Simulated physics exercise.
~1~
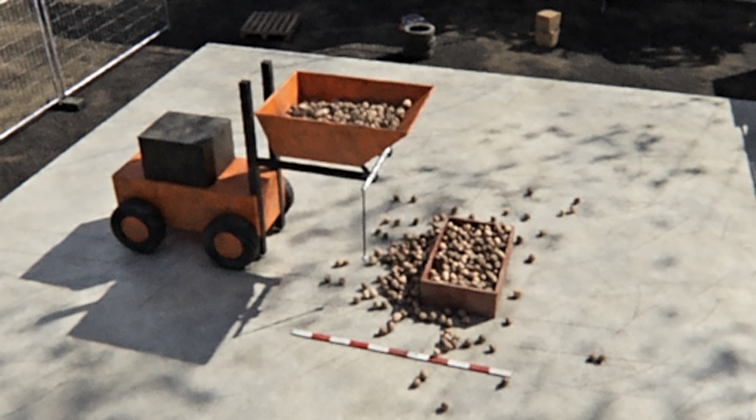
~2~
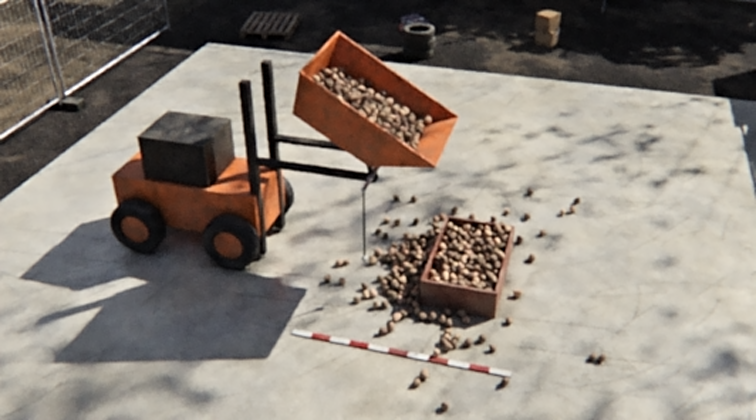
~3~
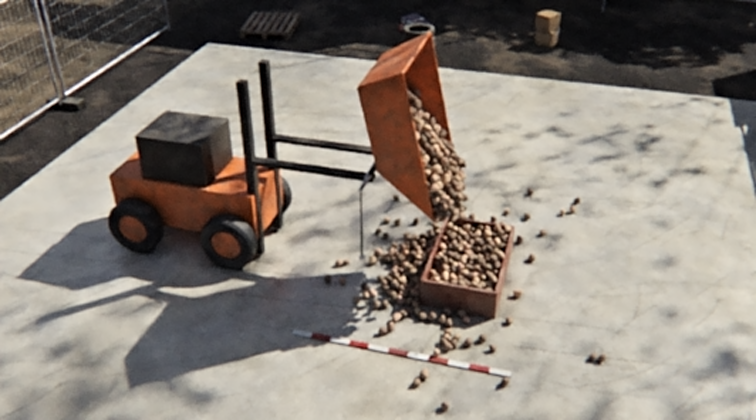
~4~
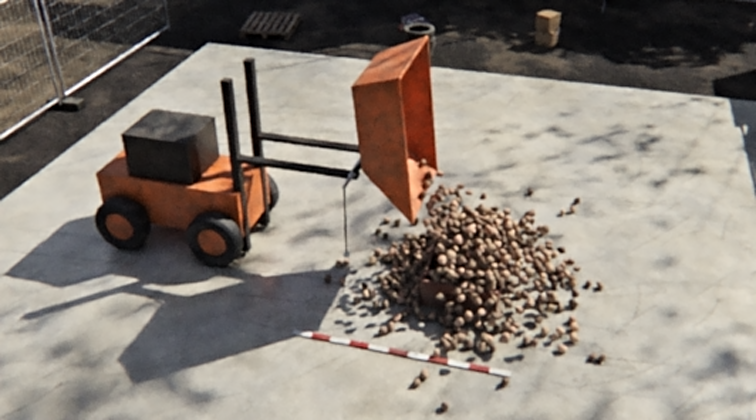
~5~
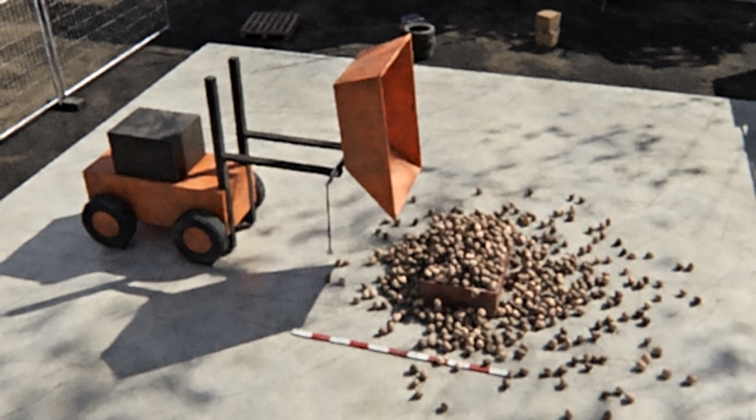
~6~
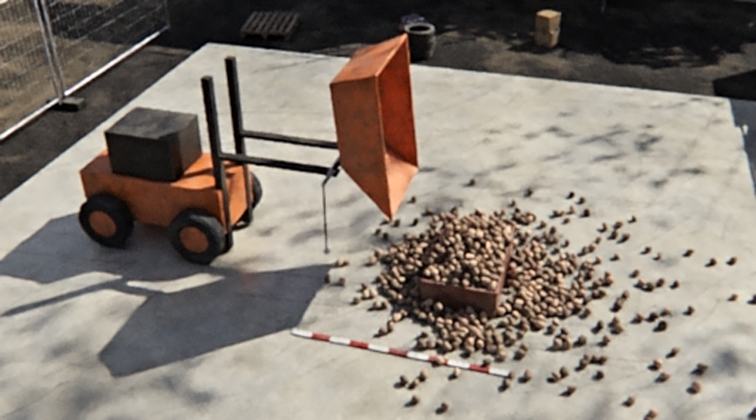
At the start, an orange wheeled machine with a black block on top holds a raised skip of brownish stones near a small reddish bin, already full and ringed by loose stones, on sunlit concrete. The skip tips forward to the right, its load sliding toward the lower edge. As it steepens, stones begin pouring out above the bin. The machine then rolls back a little to the left while the rest tumbles down, nearly burying the bin. Finally the skip hangs empty and steeply tilted, beside a heaped bin with stones scattered widely, mostly to the right.
